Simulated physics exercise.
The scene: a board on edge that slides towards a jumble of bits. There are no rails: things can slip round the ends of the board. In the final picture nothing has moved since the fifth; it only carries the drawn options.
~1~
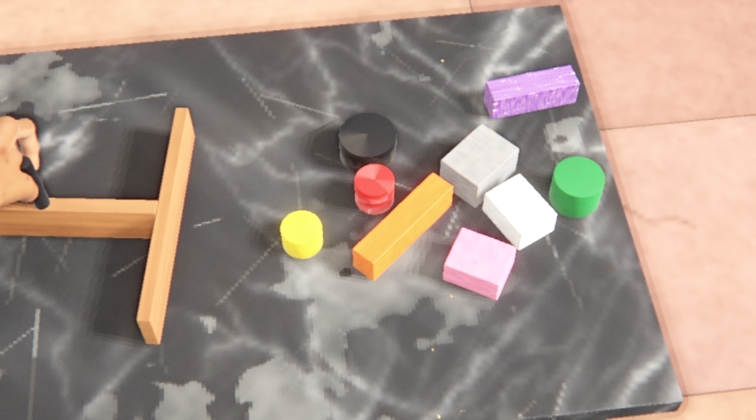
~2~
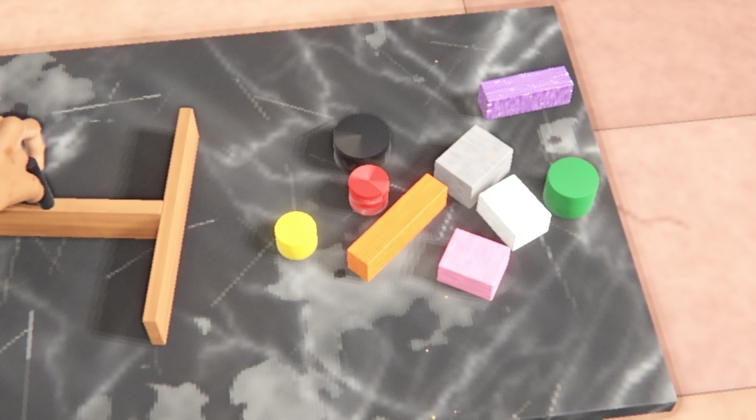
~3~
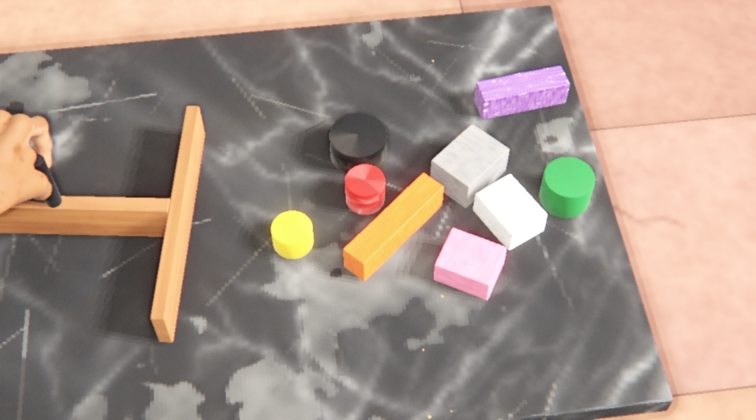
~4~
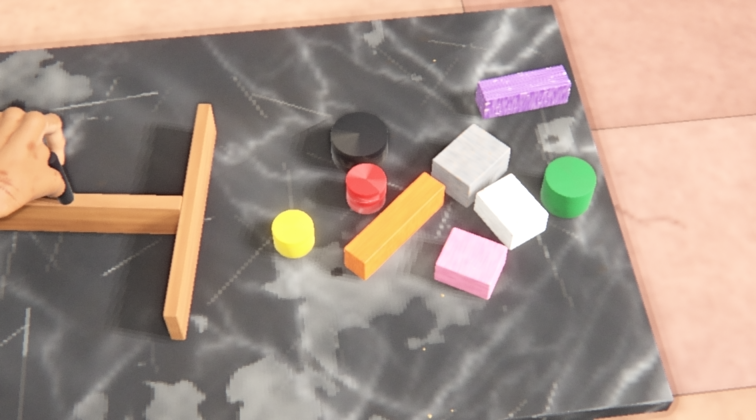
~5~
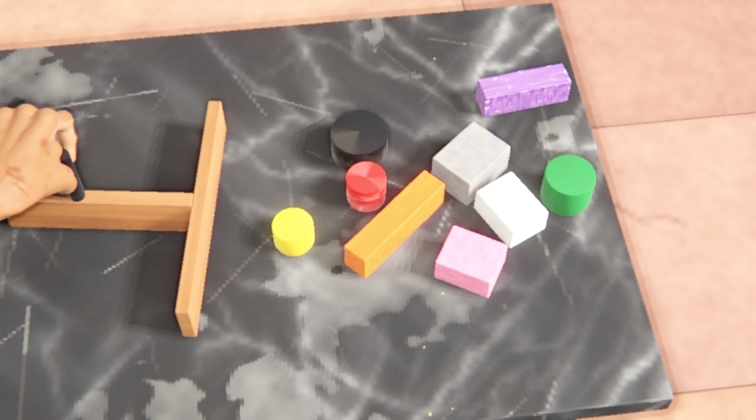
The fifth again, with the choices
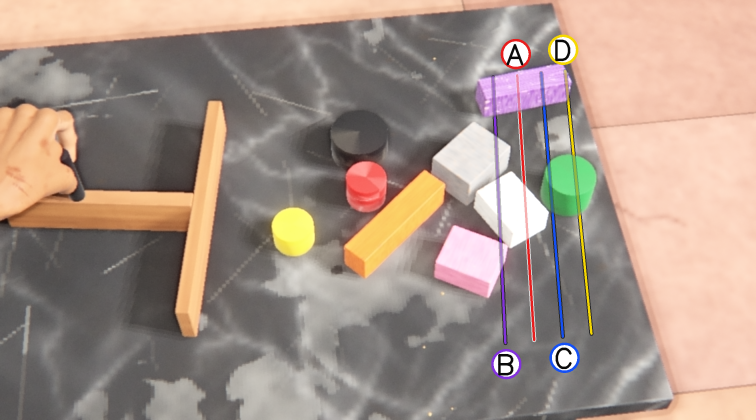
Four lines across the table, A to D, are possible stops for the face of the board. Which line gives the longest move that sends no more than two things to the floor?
The farthest such stop is A.
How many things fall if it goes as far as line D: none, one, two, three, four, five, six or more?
By then, six or more.
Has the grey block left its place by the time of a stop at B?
By then, yes.
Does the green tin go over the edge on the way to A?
Yes.
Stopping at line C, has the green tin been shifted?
Yes.
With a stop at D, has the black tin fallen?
By then, yes.
On the copy, A at (525, 196); B at (499, 198); C at (551, 193); D at (577, 191).
On A. First, board (318, 188); yellow tin (345, 232); green tin (567, 185).
Then, board (435, 176); white block (539, 216); pink block (542, 269).
Finally, board (524, 168); green tin over the edge; pink block over the edge; two fallen.
By contrast, B is within the limit but short; C drops five; D drops seven.
